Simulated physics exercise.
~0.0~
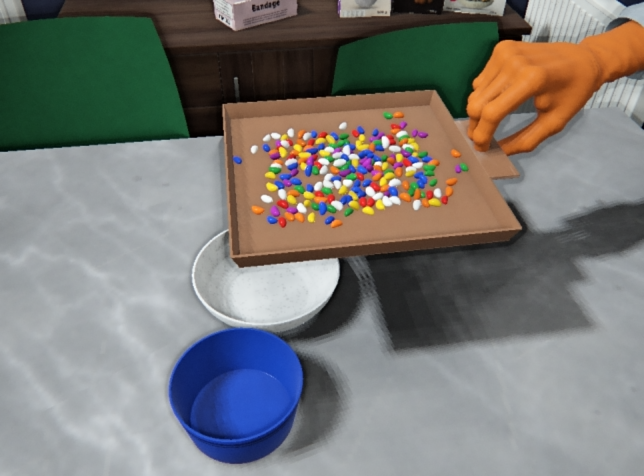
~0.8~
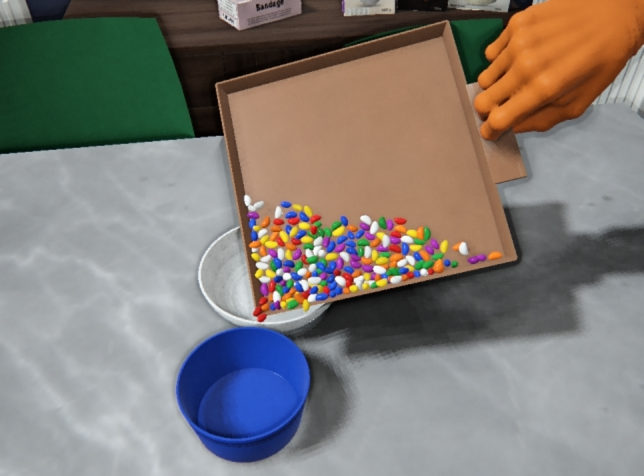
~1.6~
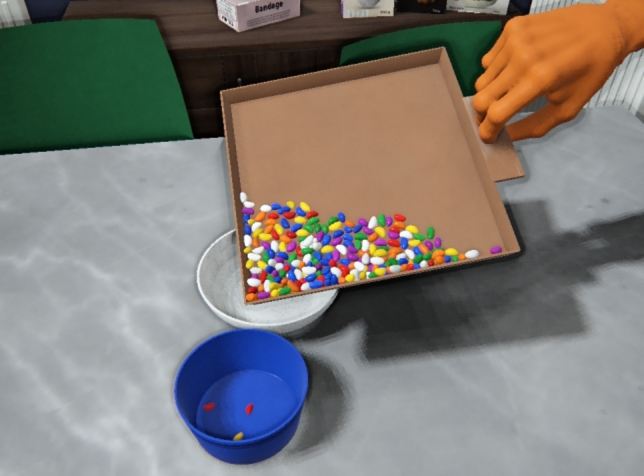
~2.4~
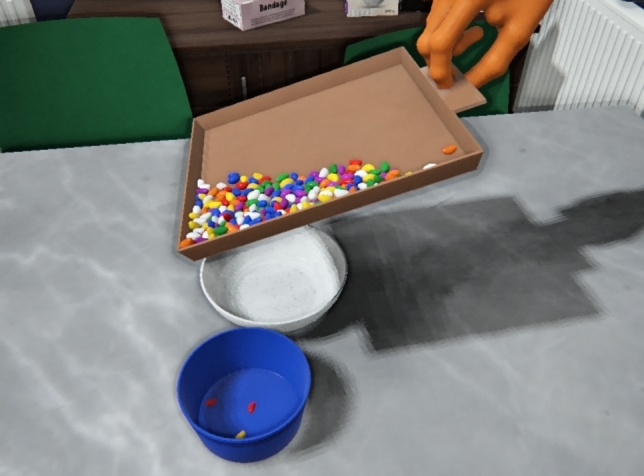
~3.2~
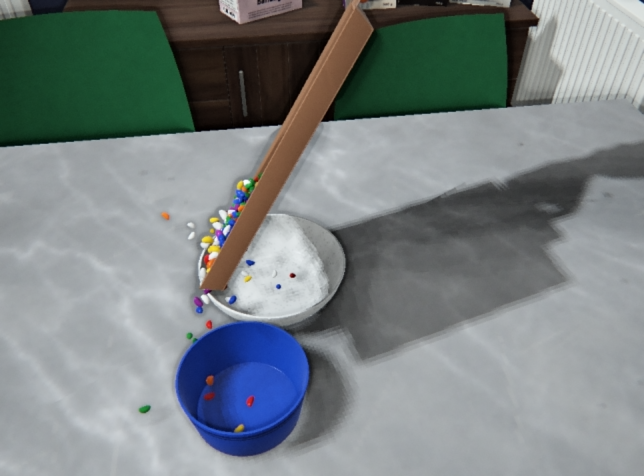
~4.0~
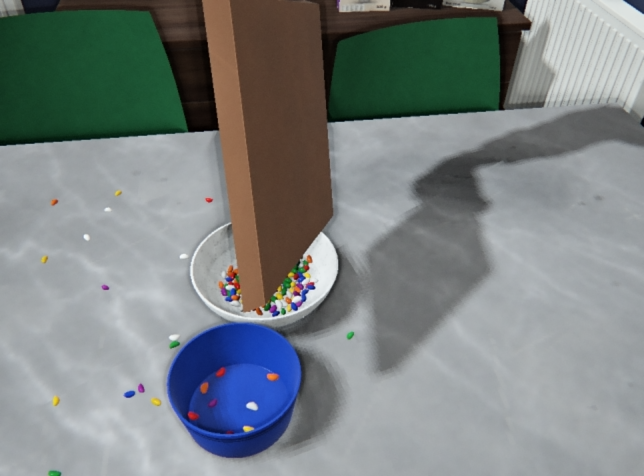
An orange hand tilted a brown tray of colorful jelly beans, paused and eased it back, then tipped it steeply to the left, spilling most into the white bowl, with a few in the blue dish and others scattered across the table.
